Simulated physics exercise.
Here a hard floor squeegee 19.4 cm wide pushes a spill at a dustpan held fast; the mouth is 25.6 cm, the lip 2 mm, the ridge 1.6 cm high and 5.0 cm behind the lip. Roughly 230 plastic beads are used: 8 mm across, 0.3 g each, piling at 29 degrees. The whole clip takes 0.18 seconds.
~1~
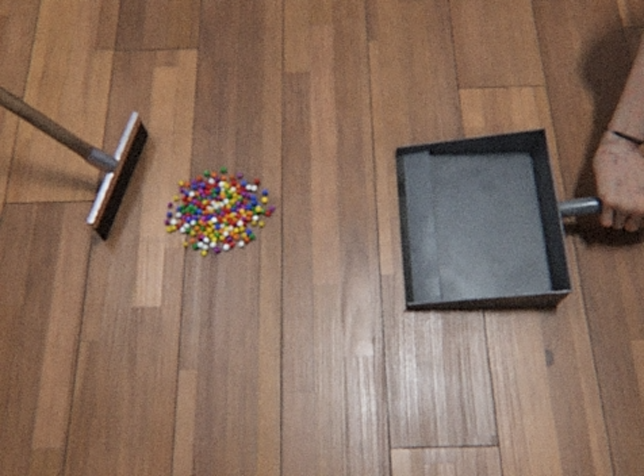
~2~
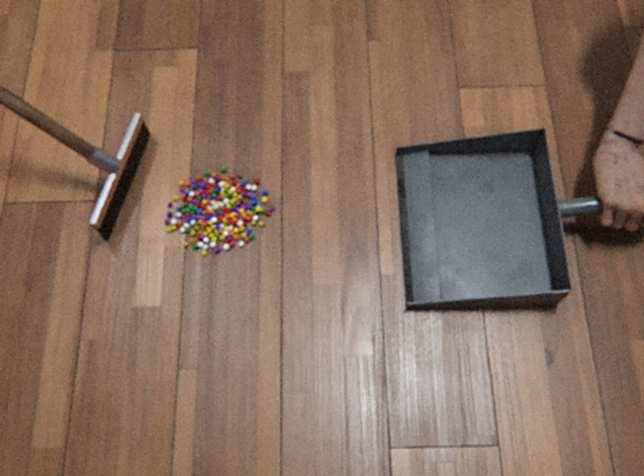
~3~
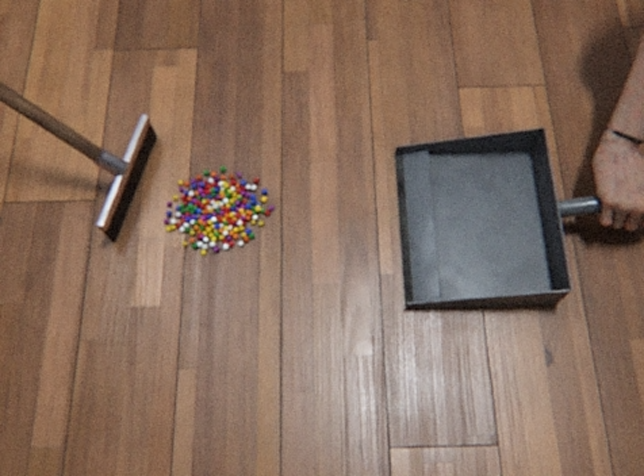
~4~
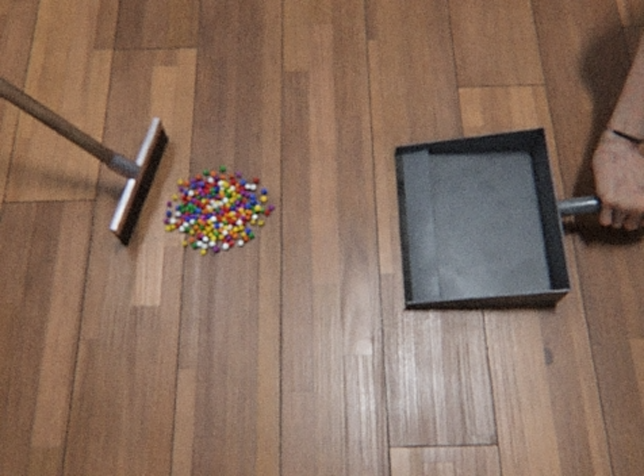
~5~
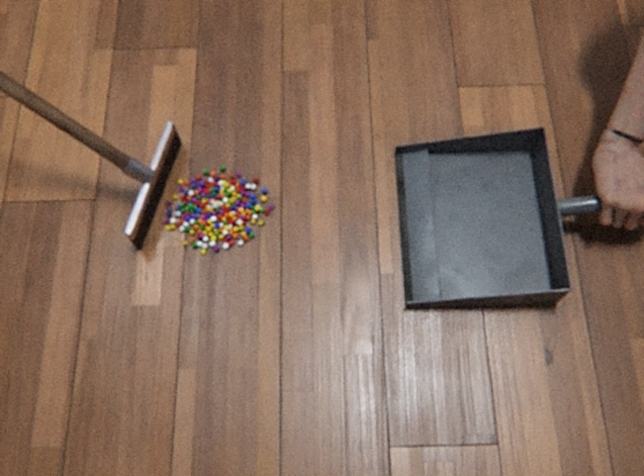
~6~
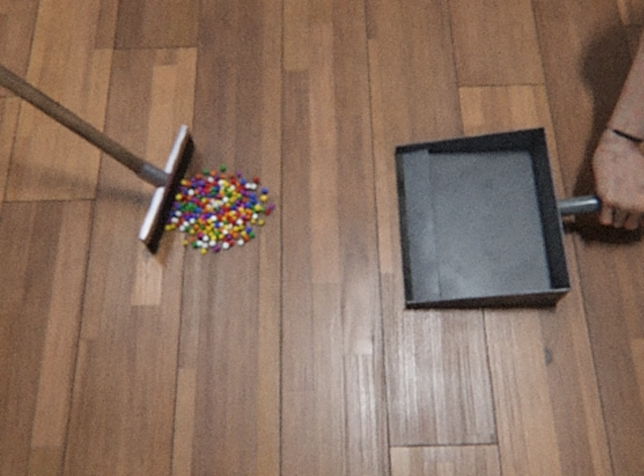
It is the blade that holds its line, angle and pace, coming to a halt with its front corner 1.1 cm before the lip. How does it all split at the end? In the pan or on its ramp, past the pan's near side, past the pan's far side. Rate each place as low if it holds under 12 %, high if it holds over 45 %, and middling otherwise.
Pan - middling; near side - middling; far side - low.
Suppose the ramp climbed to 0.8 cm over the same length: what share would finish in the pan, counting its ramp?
In that case some 25 per cent.
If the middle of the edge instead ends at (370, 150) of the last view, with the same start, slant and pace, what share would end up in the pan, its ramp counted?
Some 5 percent.
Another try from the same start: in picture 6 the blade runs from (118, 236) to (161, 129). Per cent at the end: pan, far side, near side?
The pan gets 10, the far side 0 and the near side 35.
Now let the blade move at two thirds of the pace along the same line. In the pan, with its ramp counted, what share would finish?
Then some 15 in a hundred.
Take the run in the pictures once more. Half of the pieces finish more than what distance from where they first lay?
Near 30 cm.
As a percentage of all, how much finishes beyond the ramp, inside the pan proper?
I'd put it near 0 per cent.
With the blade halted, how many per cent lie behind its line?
Roughly 15 per cent of it.
Then, 0.26 s after the last picture, middle of the blade 19 cm from the lip; 0 % over the lip, far side 5 %, near side 0 %.
Then, 0.43 s after the last picture, middle of the blade 9 cm from the lip; 0 % over the lip, far side 5 %, near side 10 %.
Then, 0.72 s after the last picture, middle of the blade 4 cm from the lip; 20 % over the lip, far side 5 %, near side 20 %.
In the end, pan 20 %, near side 20 %, far side 5 %, in front of the lip or behind the blade 55 %.
